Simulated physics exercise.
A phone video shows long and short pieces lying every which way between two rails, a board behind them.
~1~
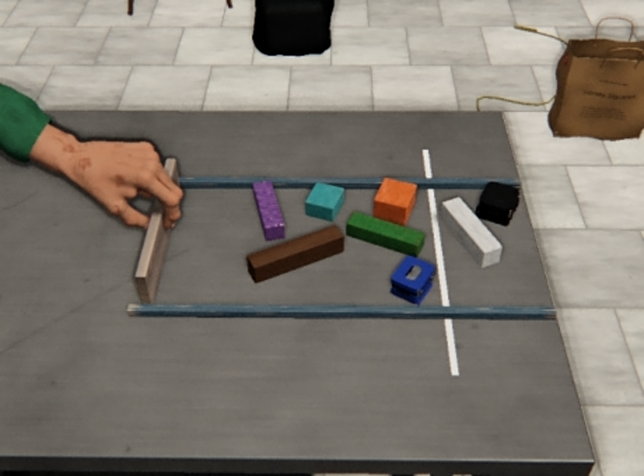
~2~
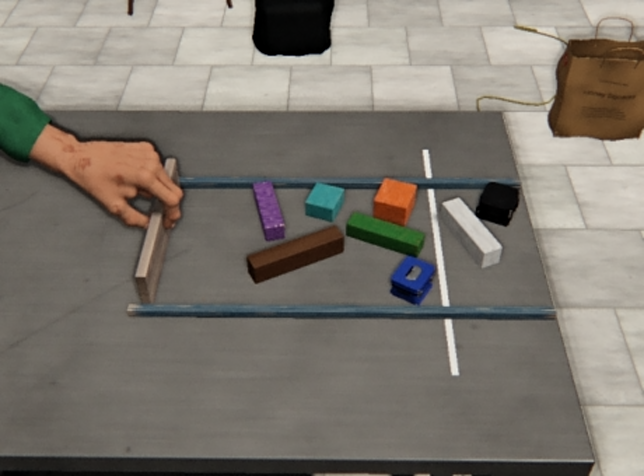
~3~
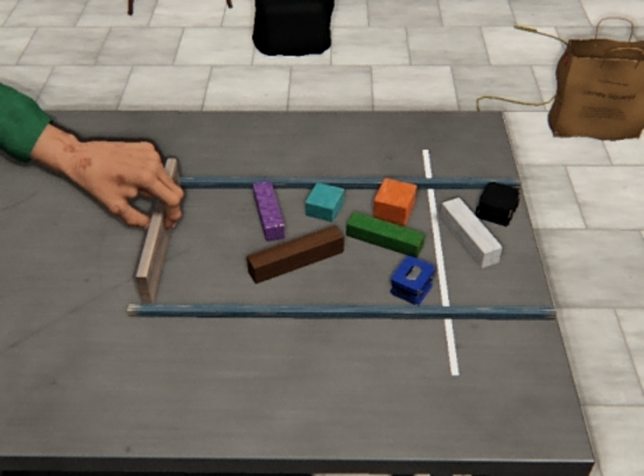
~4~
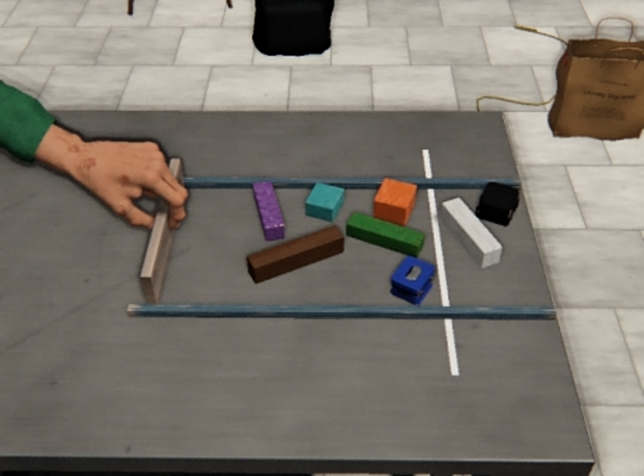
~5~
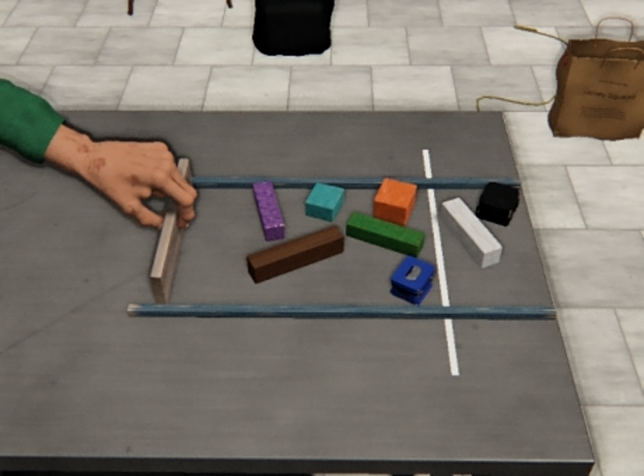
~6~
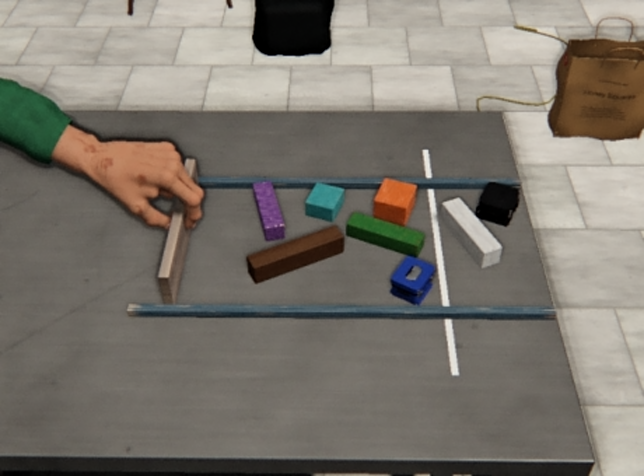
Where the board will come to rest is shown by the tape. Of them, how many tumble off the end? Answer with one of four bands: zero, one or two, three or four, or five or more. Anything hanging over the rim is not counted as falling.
One or two.
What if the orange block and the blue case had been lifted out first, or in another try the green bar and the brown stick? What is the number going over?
The first count is 1 and the second is 1.
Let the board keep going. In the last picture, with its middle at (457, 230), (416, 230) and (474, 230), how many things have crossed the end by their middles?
1; 0; 3.
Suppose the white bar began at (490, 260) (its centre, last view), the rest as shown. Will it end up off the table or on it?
If so, it stays where it is.
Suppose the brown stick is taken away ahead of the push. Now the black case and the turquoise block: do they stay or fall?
The black case comes off; the turquoise block stays put.
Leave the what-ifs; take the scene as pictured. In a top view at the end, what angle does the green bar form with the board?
Roughly 5 degrees.
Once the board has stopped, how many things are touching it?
It's touching 2 at the end.
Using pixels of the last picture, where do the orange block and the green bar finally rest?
Listed in order, first is (498, 192) and the other is (489, 237).
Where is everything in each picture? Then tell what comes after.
In the first frame, black case (498, 204); white bar (470, 232); blue case (412, 281); board (160, 229); tape (438, 246).
In the second frame, white bar (470, 232); brown stick (296, 254).
In the third frame, blue case (412, 281); turquoise block (325, 202).
In the fourth frame, black case (498, 204); orange block (395, 202).
In the fifth frame, white bar (470, 232); board (174, 229).
In the sixth frame, black case (498, 204); white bar (470, 232); blue case (412, 281); board (181, 229); tape (438, 246).
Soon after, none off yet; black case at rest near (498, 204); white bar at rest near (470, 232); blue case at rest near (412, 281).
By the end, the number that fall off is one or two; fallen, black case.
